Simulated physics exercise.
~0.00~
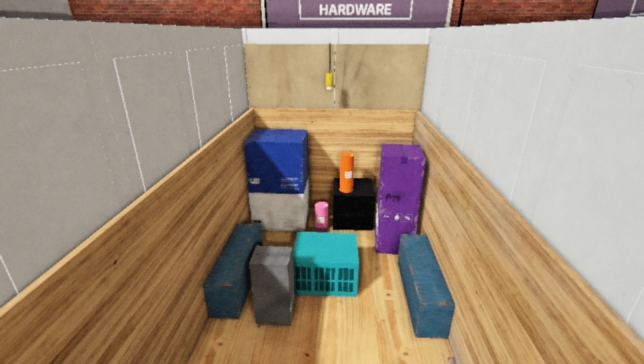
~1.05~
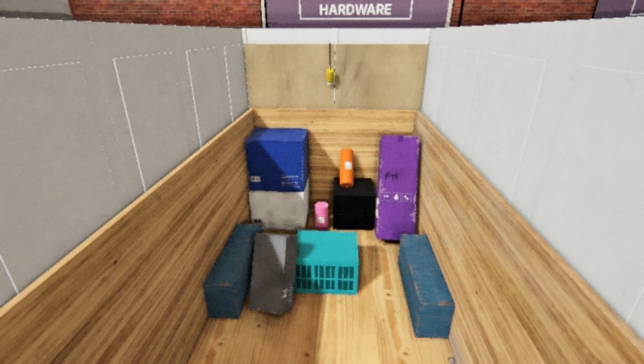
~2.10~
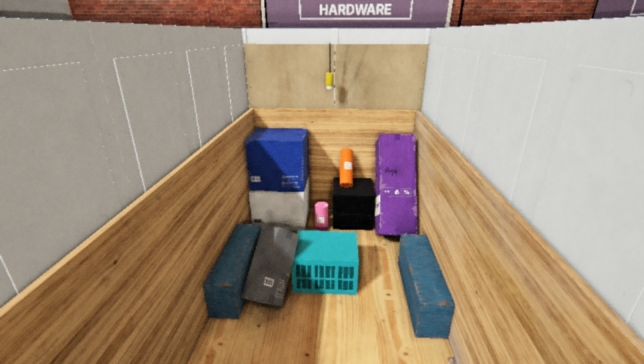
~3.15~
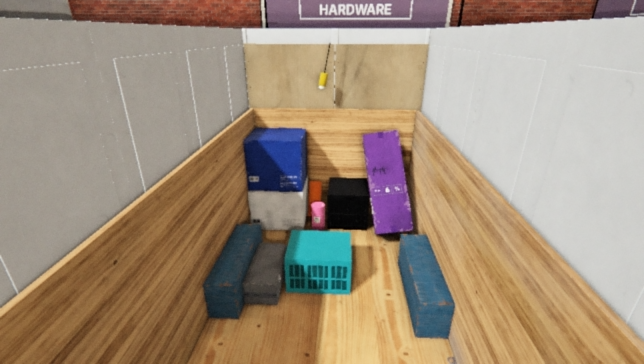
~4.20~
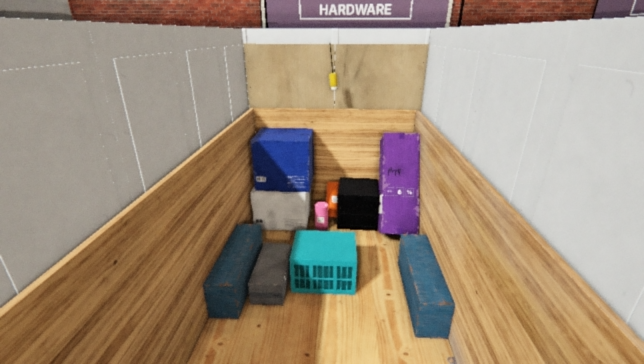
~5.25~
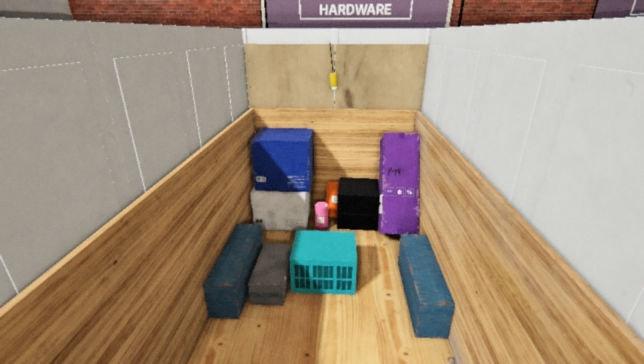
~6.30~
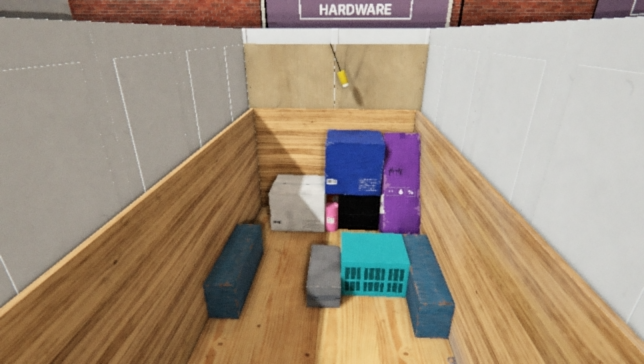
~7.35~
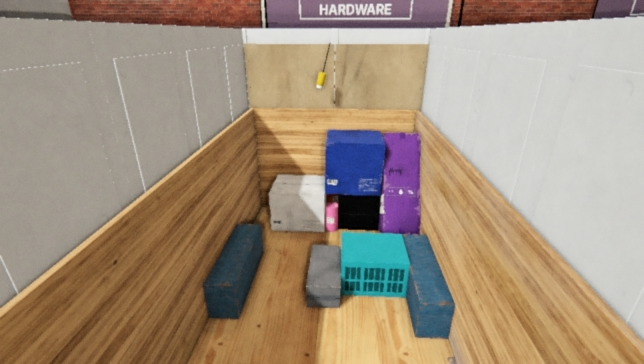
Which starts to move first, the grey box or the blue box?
The grey box moves first, leaning and toppling onto its side. The blue box makes its big slide to the right only later.
